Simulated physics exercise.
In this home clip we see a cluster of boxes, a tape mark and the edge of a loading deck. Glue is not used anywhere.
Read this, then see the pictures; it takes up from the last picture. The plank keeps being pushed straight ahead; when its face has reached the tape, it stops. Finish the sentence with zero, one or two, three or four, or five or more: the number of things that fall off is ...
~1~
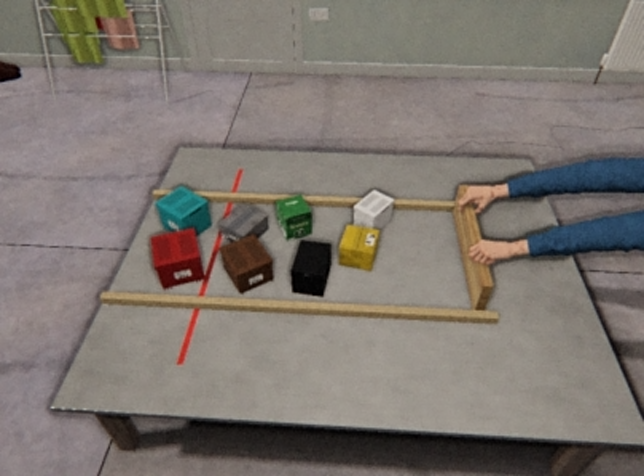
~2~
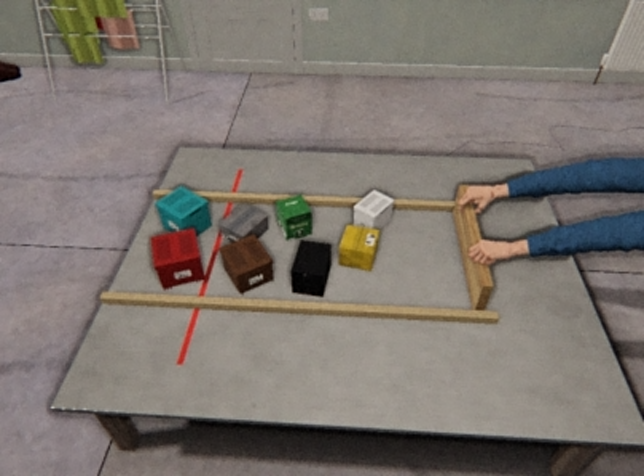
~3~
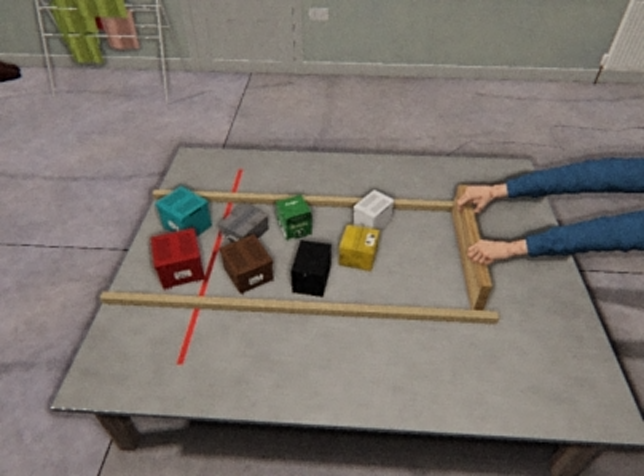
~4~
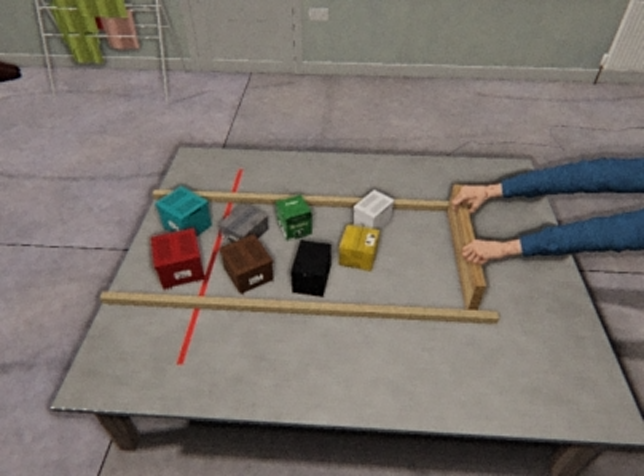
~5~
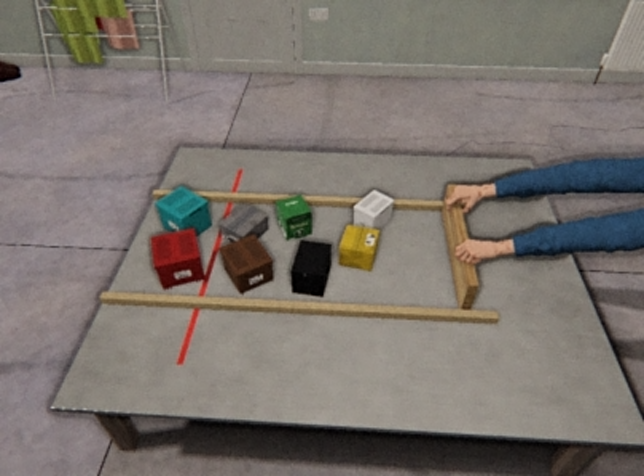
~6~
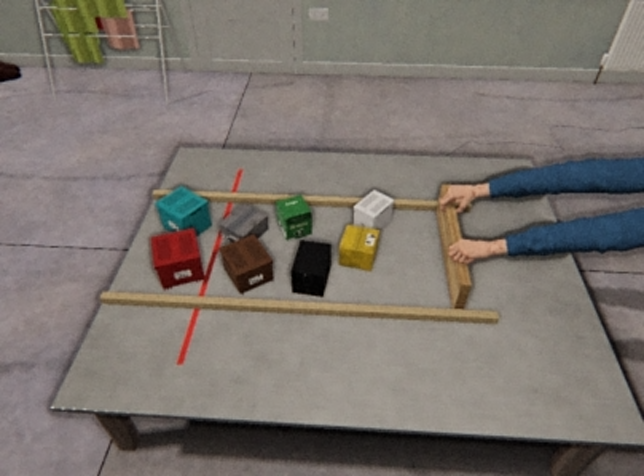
The number of things that fall off is one or two.
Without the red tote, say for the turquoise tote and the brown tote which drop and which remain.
In that case the turquoise tote falls away while the brown tote remains in place.
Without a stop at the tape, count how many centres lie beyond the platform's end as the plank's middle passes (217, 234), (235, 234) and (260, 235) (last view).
Respectively, 2, 1 and 0.
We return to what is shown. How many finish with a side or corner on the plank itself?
The count in contact is 3.
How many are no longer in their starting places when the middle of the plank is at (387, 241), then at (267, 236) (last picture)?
At the first spot the count is 1, and at the second it is 8.
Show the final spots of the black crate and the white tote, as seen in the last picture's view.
Going in order: First (179, 278), then (210, 213).
A little later, none off yet; turquoise tote at rest near (185, 215); red tote at rest near (179, 259); grey parcel at rest near (244, 227).
When it is over, the number that fall off is one or two; down, red tote and turquoise tote.
